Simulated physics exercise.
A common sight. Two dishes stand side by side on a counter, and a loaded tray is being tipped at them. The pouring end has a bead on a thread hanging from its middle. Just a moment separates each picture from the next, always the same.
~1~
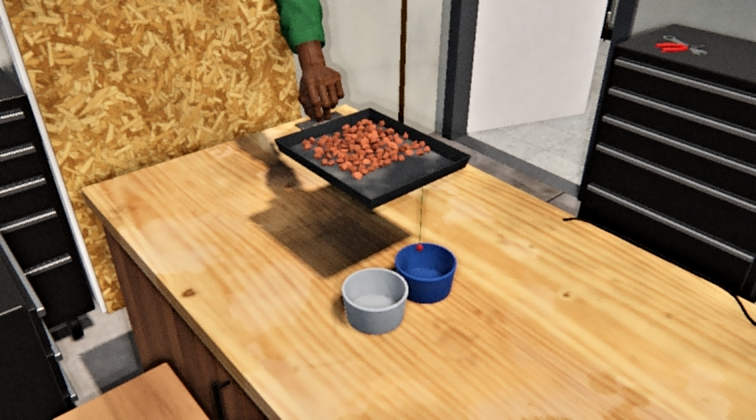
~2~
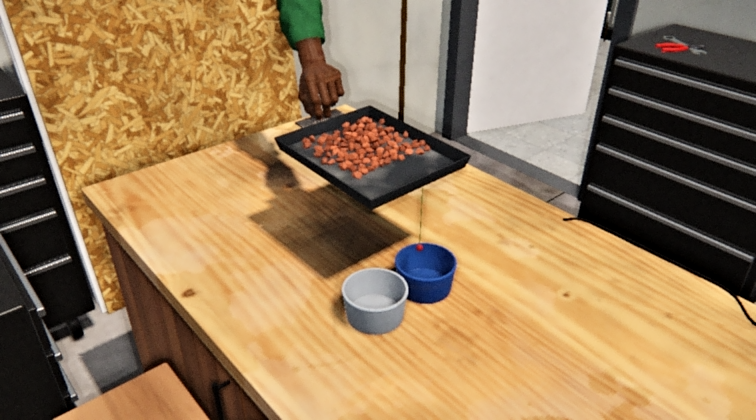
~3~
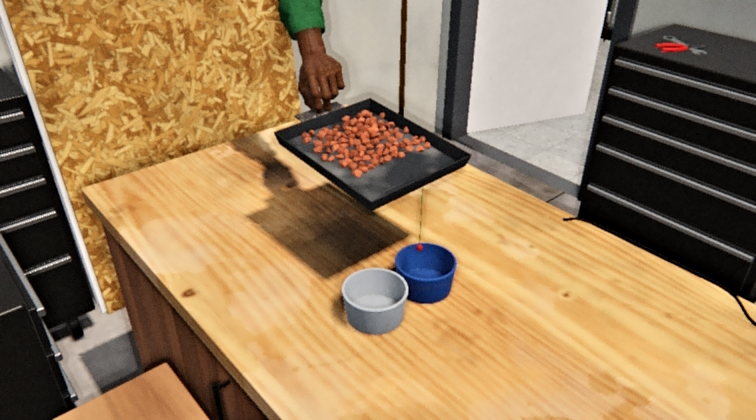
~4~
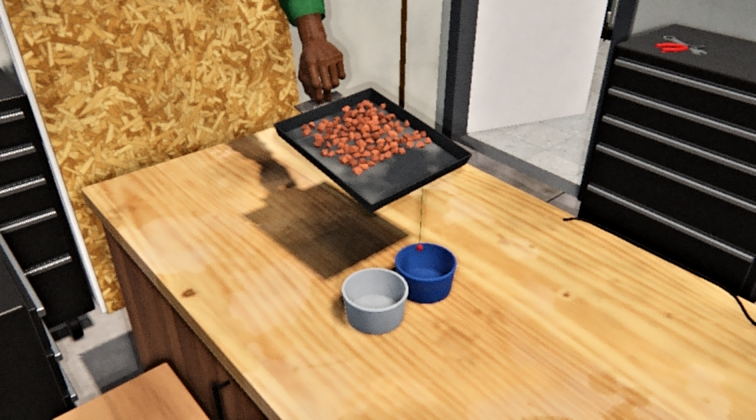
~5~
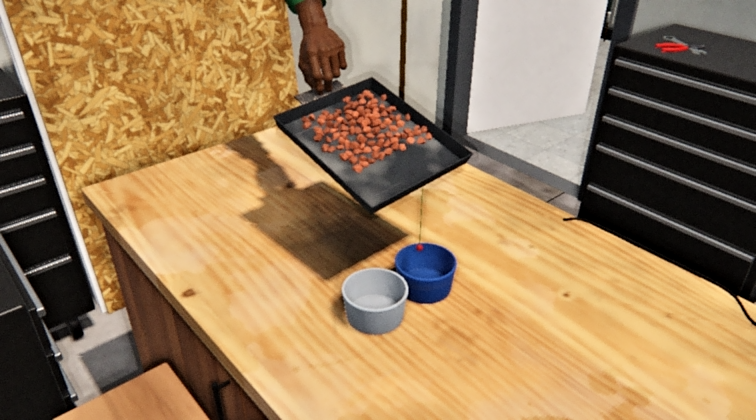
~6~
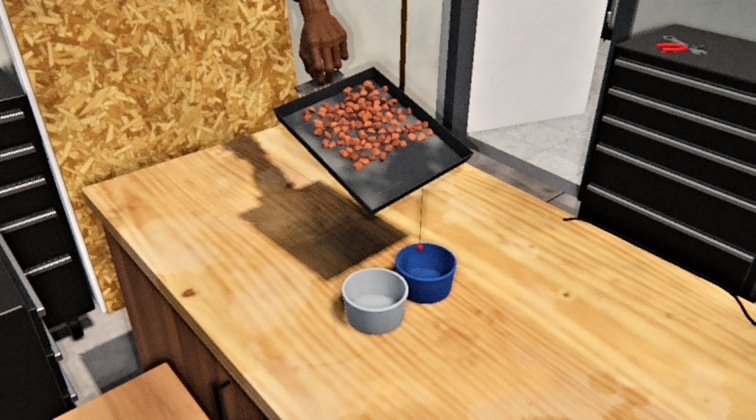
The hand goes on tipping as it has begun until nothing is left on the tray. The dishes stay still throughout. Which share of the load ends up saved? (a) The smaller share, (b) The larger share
Option b: The larger share.
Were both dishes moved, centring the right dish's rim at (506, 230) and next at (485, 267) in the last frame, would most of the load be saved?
First place: Short of half; second place: Short of half.
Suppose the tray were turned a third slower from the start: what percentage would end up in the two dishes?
Share: Around 80%.
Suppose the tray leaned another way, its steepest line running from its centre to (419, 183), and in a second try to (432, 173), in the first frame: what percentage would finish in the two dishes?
In turn 20 and 10 in a hundred.
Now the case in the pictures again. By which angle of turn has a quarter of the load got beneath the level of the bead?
Reading: Some 80°.
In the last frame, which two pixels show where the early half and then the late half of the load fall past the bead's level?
The opening part goes through (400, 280); what follows goes through (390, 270).
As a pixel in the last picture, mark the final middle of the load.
Roughly at (389, 311), give or take.
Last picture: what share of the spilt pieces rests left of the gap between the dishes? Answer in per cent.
Roughly 20 percent.
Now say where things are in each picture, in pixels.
The first frame shows corners of the pouring end (371, 197) and (466, 155), level; middle of the load (363, 143), bits of crushed brick; left dish (396, 316); right dish (446, 286); bead on its thread (419, 248).
The second frame shows corners of the pouring end (372, 197) and (466, 155), level; middle of the load (363, 142).
The third frame shows corners of the pouring end (372, 199) and (467, 154), tipped barely, lowest at the left corner; middle of the load (363, 137).
The fourth frame shows corners of the pouring end (372, 201) and (467, 154), tipped a little, lowest at the left corner; middle of the load (363, 131).
The fifth frame shows corners of the pouring end (372, 204) and (468, 153), tipped a little, lowest at the left corner; middle of the load (364, 124).
The sixth frame shows corners of the pouring end (373, 206) and (469, 152), tipped clearly, lowest at the left corner; middle of the load (365, 119); left dish (396, 316); right dish (446, 286).
Just after the last frame, tray tipped steeply; the larger part on the tray; about a tenth in the air.
A moment on, tray tipped past a quarter turn; roughly a third on the tray; roughly a quarter in the left dish; about a tenth in the right dish; roughly a quarter outside both; about a tenth in the air.
Further on, tray tipped past a quarter turn; roughly half in the left dish; roughly a quarter in the right dish; roughly a third outside both.
When it is over, tray tipped past a quarter turn; roughly half in the left dish; roughly a quarter in the right dish; roughly a third outside both.
